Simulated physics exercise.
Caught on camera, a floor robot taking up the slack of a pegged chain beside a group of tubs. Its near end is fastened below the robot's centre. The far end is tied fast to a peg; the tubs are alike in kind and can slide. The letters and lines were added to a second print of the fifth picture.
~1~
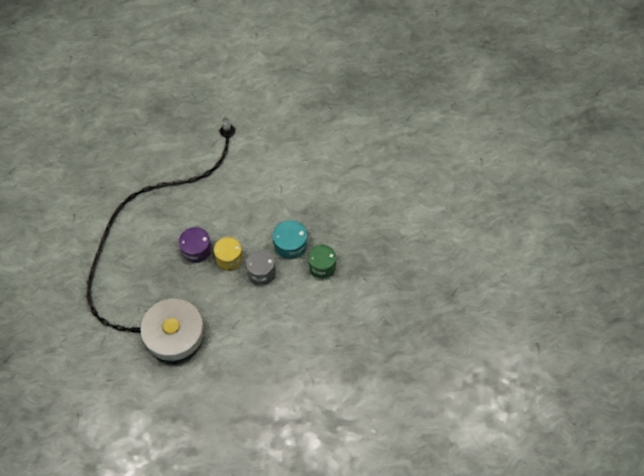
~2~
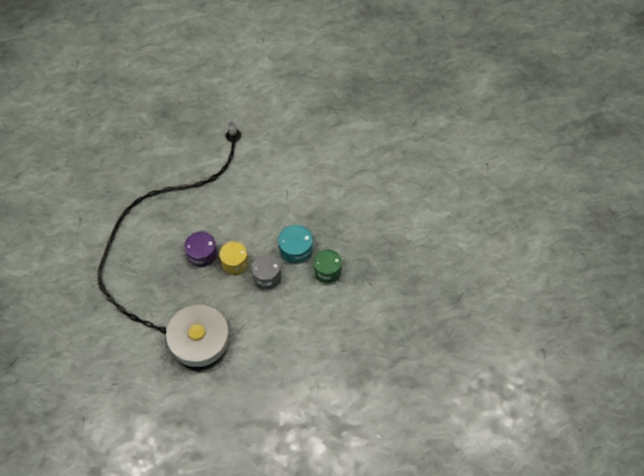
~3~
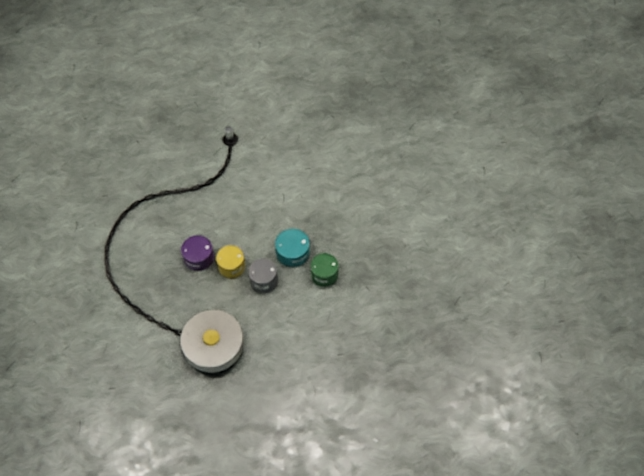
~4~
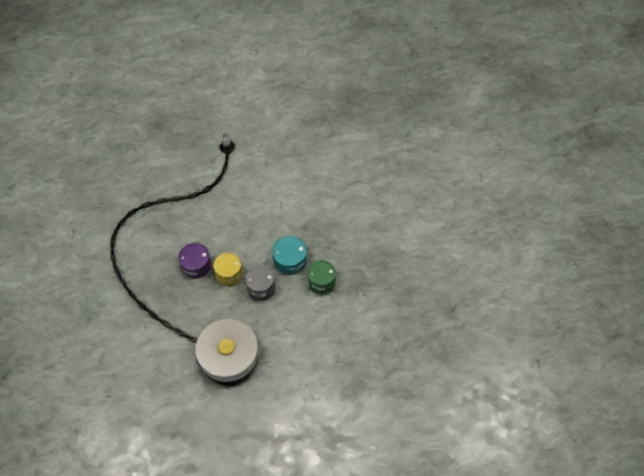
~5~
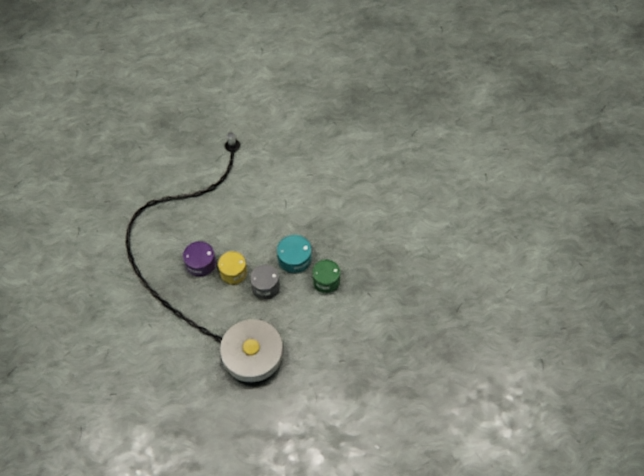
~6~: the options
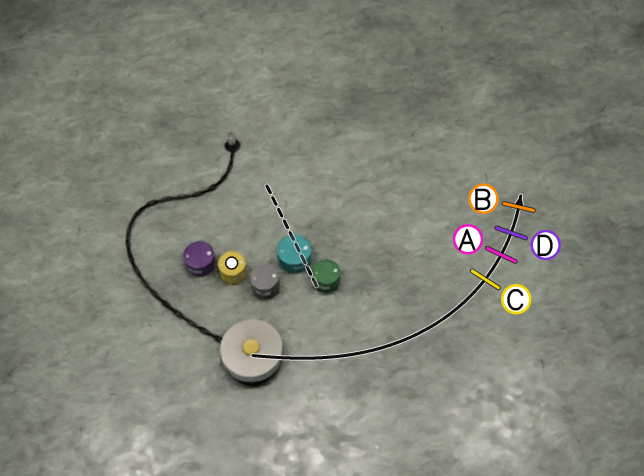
A pale round robot with a yellow centre sits at lower left on a mottled grey-green floor, seen from high above. A dark chain curves from it around the left of five small tubs, purple, yellow, grey, turquoise and green, to a small peg above them. The robot glides right and slightly down, drawing the chain's lower part straighter, while the tubs stay put and the view shifts slightly.
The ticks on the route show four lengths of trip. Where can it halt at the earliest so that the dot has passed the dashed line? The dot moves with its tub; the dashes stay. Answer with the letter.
At A, and not before.
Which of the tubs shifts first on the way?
Purple.
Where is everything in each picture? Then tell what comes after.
The first frame shows peg (227, 126); grey tub (261, 267); yellow tub (228, 254).
The second frame shows robot (198, 336); turquoise tub (296, 244).
The third frame shows robot (213, 342); purple tub (198, 253).
The fourth frame shows robot (228, 351); grey tub (261, 283).
The fifth frame shows robot (252, 351); turquoise tub (294, 254); green tub (326, 276); purple tub (200, 259).
On the marked copy, A at (501, 255); B at (519, 207); C at (485, 279); D at (511, 233); the dashed line at (290, 233); the route from (253, 356) via (435, 324) to (521, 196); the white dot at (232, 263).
Taking A. A third of the way, robot (359, 349); yellow tub (233, 268).
Two thirds of the way, robot (452, 309); grey tub (277, 273); yellow tub (258, 257); purple tub (248, 234).
When it is over, robot (503, 250); grey tub (317, 247); yellow tub (294, 235); turquoise tub (319, 221); green tub (344, 249); purple tub (278, 216); the dot on the yellow tub is over the dashed line.
As for the rest, B does it too, but is farther than needed; C leaves the dotted tub short, at (283, 244); D does it too, but is farther than needed.
